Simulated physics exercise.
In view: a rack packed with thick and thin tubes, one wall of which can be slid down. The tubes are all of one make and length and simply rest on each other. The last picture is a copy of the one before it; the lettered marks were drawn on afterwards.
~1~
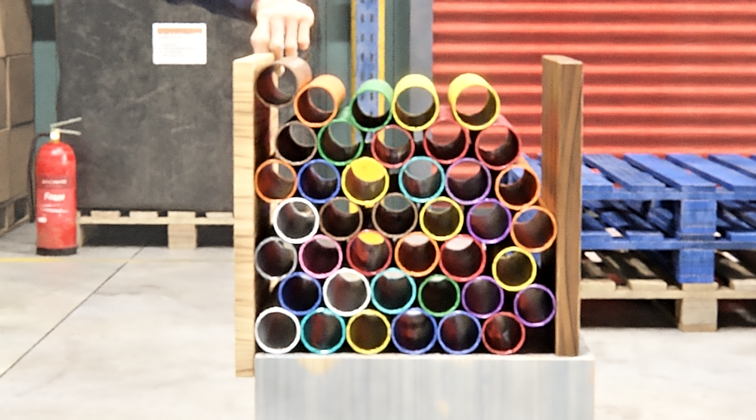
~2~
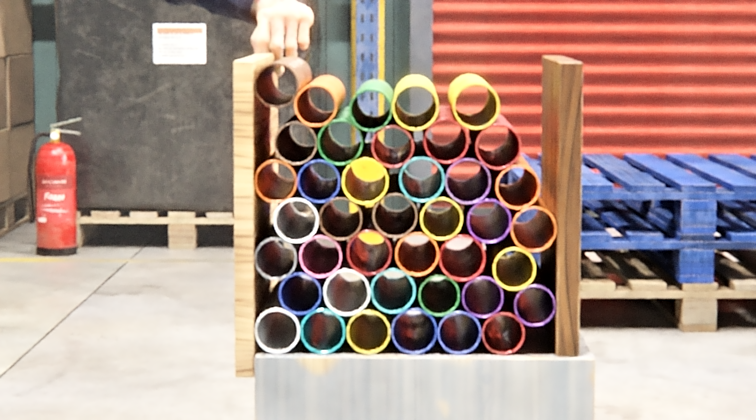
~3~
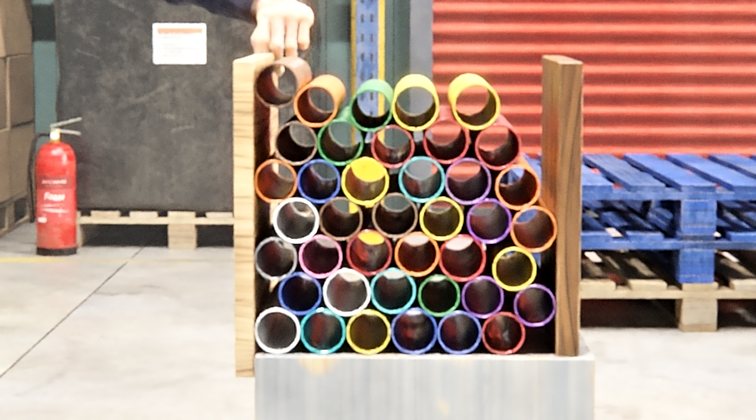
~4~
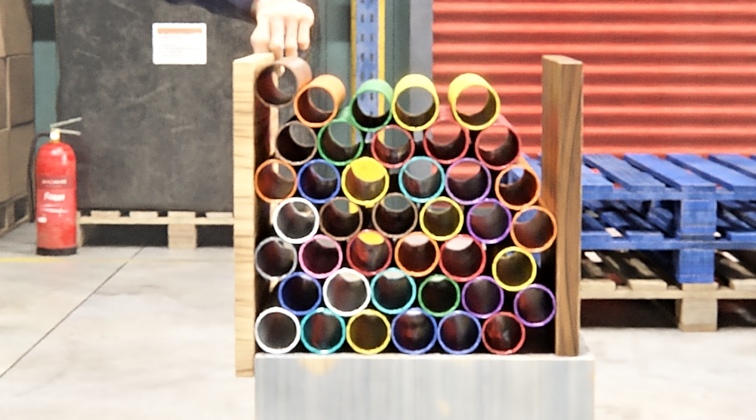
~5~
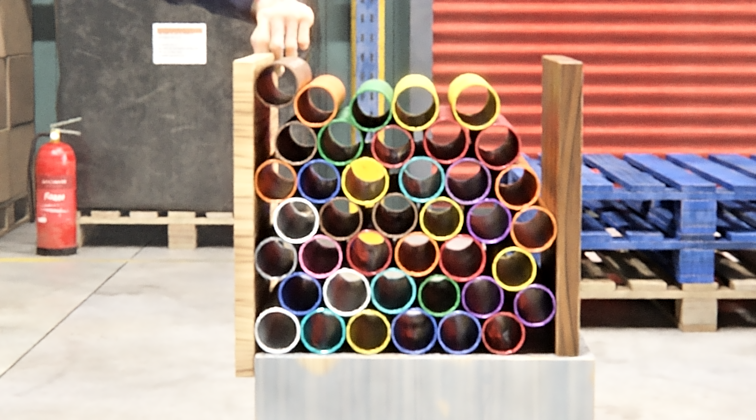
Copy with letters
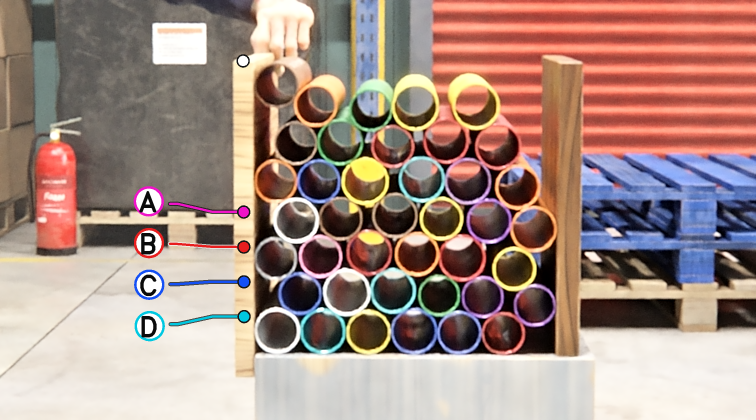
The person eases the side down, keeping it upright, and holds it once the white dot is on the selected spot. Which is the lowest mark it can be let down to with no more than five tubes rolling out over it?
The answer is mark C.
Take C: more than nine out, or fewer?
It loses fewer than nine.
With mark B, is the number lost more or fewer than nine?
It loses fewer than nine.
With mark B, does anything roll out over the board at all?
At B: Yes.
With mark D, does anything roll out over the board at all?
Yes.
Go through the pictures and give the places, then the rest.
In the first picture, a red tube (499, 147); side board (258, 203); a white tube (278, 331).
In the second picture, a white tube (278, 331); a red tube (503, 333).
In the third picture, a purple tube (535, 305); a red tube (462, 258).
In the fourth picture, a brown tube (395, 216); a blue tube (319, 182).
In the fifth picture, a brown tube (296, 143); a red tube (499, 147); side board (258, 203).
On the marked copy, A at (244, 212); B at (244, 247); C at (244, 282); D at (244, 317); the white dot at (243, 61).
Following C. Soon after the start, top of the board (254, 154).
Later, top of the board (254, 257).
In the end, top of the board (254, 281), four out over the board.
As for the rest, A one out over the board; B four out over the board; D more than five out over the board.
